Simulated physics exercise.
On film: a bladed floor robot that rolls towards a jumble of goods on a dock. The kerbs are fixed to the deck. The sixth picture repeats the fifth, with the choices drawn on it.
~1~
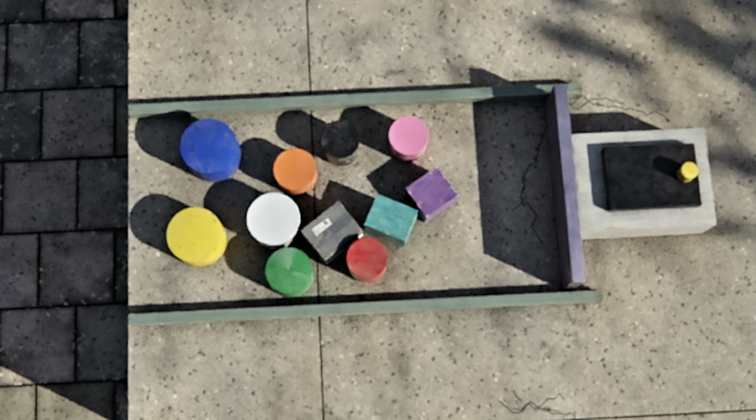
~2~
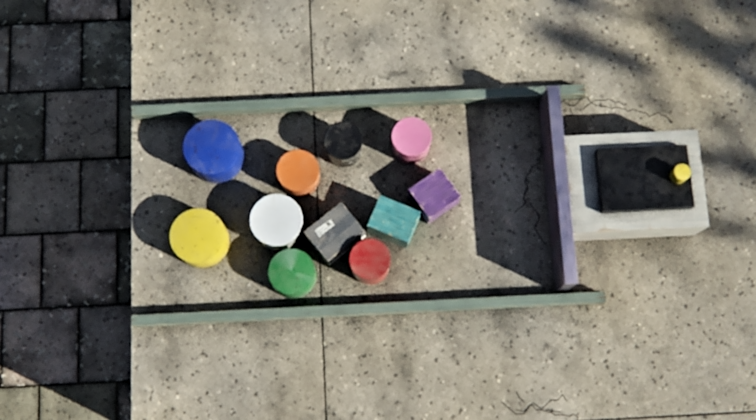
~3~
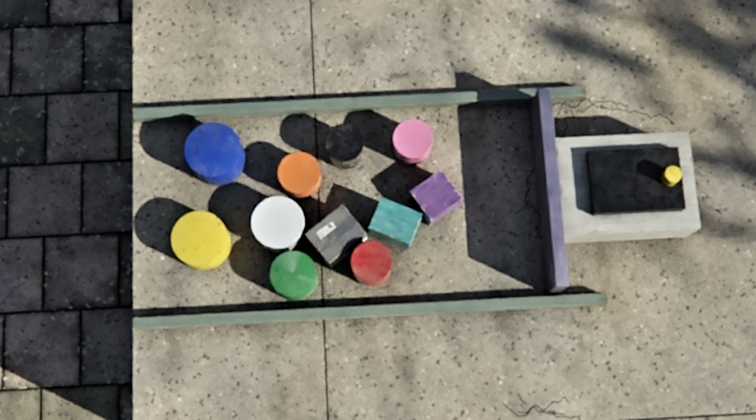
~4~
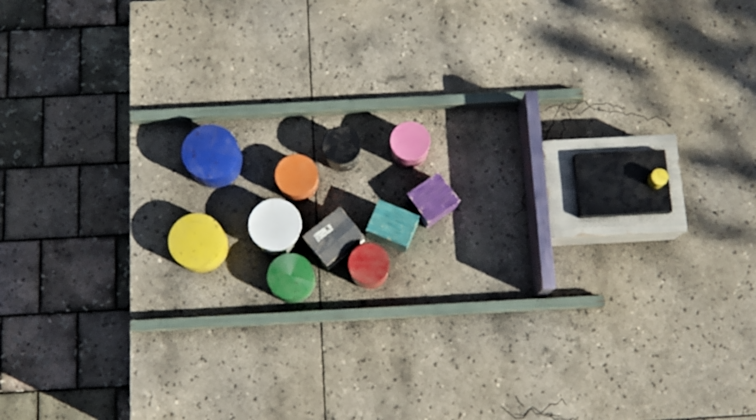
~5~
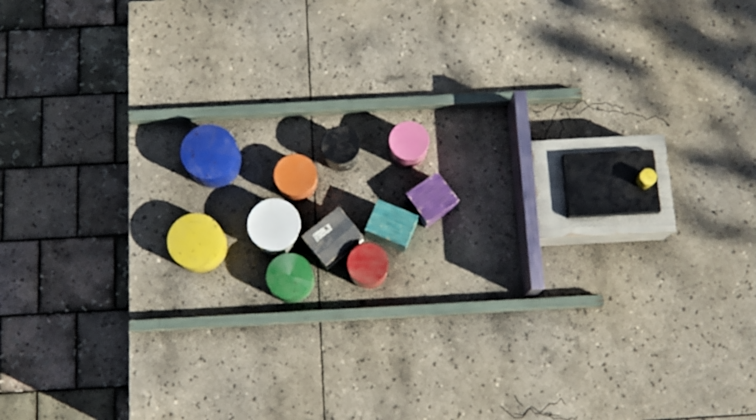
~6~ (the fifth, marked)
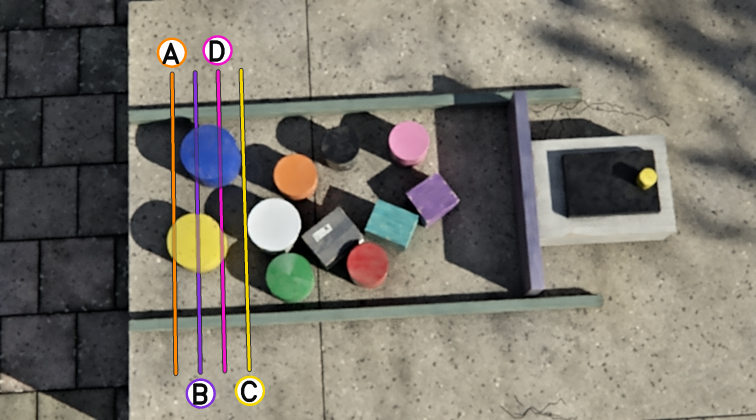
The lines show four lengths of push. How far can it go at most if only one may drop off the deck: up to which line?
It can go as far as C.
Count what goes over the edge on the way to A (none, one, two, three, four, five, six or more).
Six or more.
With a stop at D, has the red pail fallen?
No.
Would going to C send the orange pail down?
No.
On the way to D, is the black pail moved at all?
Yes.
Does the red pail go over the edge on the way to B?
By then, no.
On the marked copy, A at (174, 219); B at (198, 218); C at (245, 215); D at (221, 216).
Following C. Soon after the start, robot (501, 189); pink pail (395, 146); grey parcel (329, 241).
Later, robot (400, 195); green canister (212, 292); white pail (251, 222).
In the end, robot (320, 199); yellow canister (134, 240); green canister (134, 296); none fallen.
As for the rest, A drops six; B drops three; D drops two.
